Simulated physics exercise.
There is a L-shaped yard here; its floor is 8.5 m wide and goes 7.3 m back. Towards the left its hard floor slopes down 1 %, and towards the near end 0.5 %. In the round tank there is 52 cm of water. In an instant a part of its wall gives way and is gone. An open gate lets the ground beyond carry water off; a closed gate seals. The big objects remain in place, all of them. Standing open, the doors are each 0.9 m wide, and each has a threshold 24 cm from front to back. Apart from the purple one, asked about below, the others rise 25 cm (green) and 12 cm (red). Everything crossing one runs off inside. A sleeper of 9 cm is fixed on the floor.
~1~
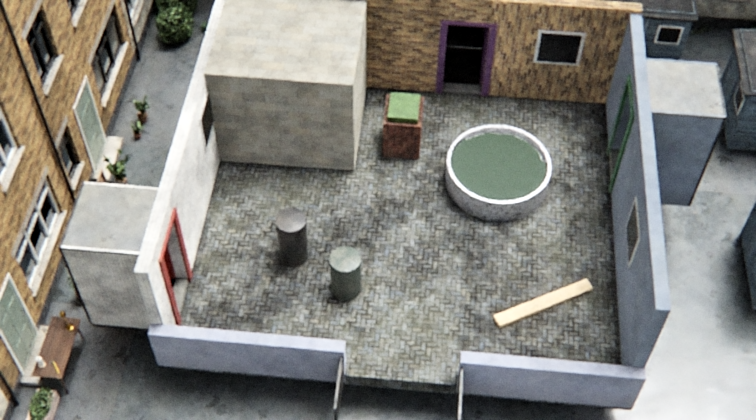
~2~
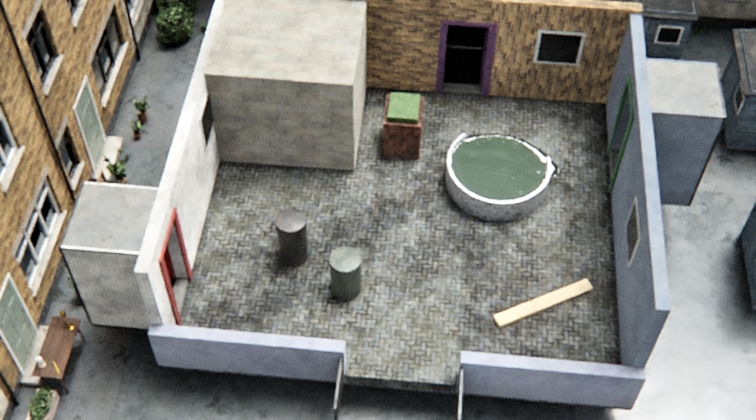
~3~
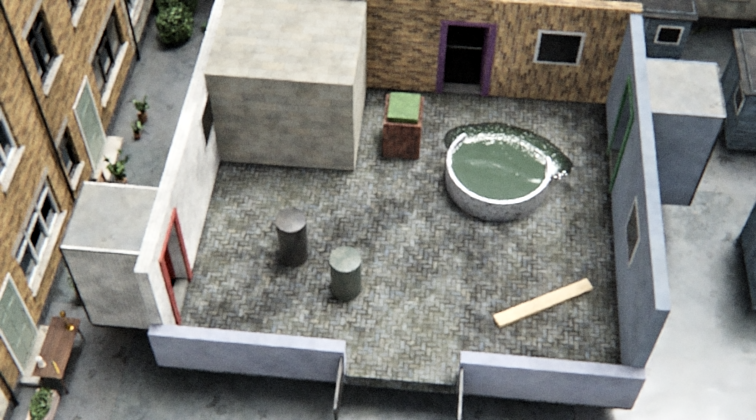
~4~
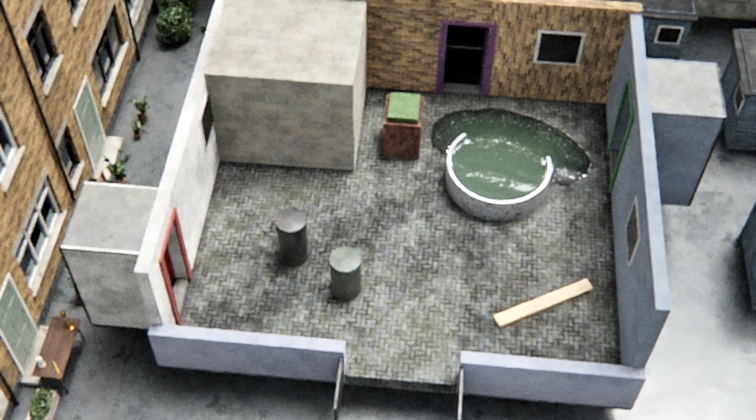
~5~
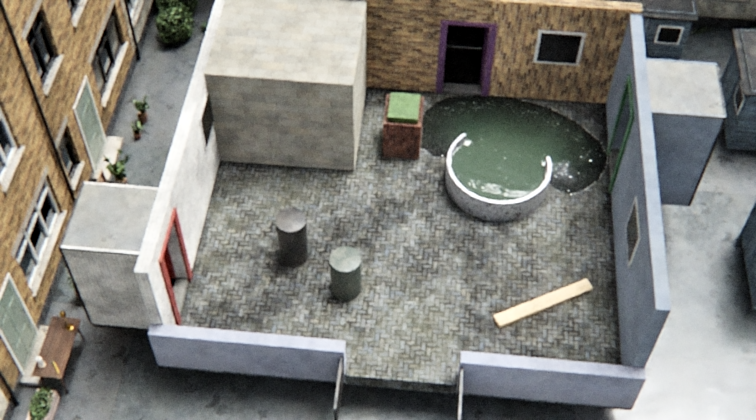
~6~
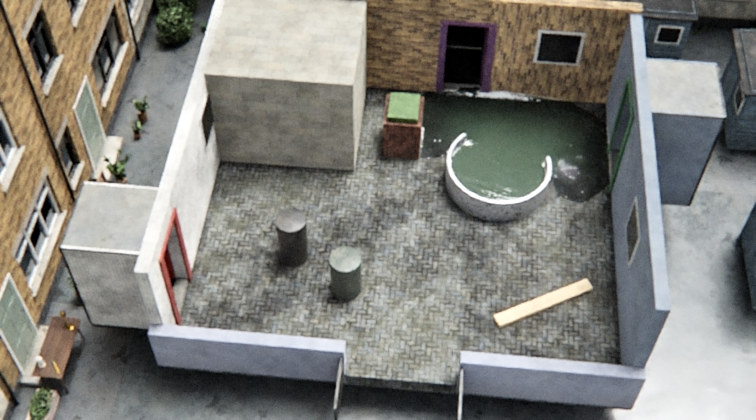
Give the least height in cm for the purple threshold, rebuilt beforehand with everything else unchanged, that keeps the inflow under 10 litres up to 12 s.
Close to 20 cm is just enough.
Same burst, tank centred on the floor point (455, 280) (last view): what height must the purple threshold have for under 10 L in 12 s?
Close to 14.5 cm would do it.
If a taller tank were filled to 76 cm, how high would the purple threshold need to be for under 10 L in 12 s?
Around 30 cm high.
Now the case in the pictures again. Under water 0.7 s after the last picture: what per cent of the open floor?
15 %.
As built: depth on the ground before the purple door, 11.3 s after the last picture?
5.0 cm.
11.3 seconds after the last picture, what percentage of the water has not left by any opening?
Roughly 88 percent of the water remains.
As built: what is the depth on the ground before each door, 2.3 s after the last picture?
In cm - green: 12, purple: 15, red: 0.
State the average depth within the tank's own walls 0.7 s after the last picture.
Around 25 cm on average.
Then, 0.7 s after the last picture water covers 15 % of the floor, deepest (35 cm) near (605, 106); 21 cm at the purple door, 29 litres in over its 9 cm threshold.
Then, 2.3 s after the last picture water covers 20 % of the floor, deepest (22 cm) near (597, 111); 15 cm at the purple door, 96 litres in over its 9 cm threshold.
Then, 11.3 s after the last picture water covers 80 % of the floor, deepest (8 cm) near (182, 350); 5 cm at the purple door, 107 litres in over its 9 cm threshold.
At the purple door as built, the water peaked near 21 cm, 1.1 s after the last picture.
With a threshold of 17.5 cm, 20 litres would have come in within the 12 s; with 23.5 cm, 2 litres. So under 10 litres takes about 20 cm.
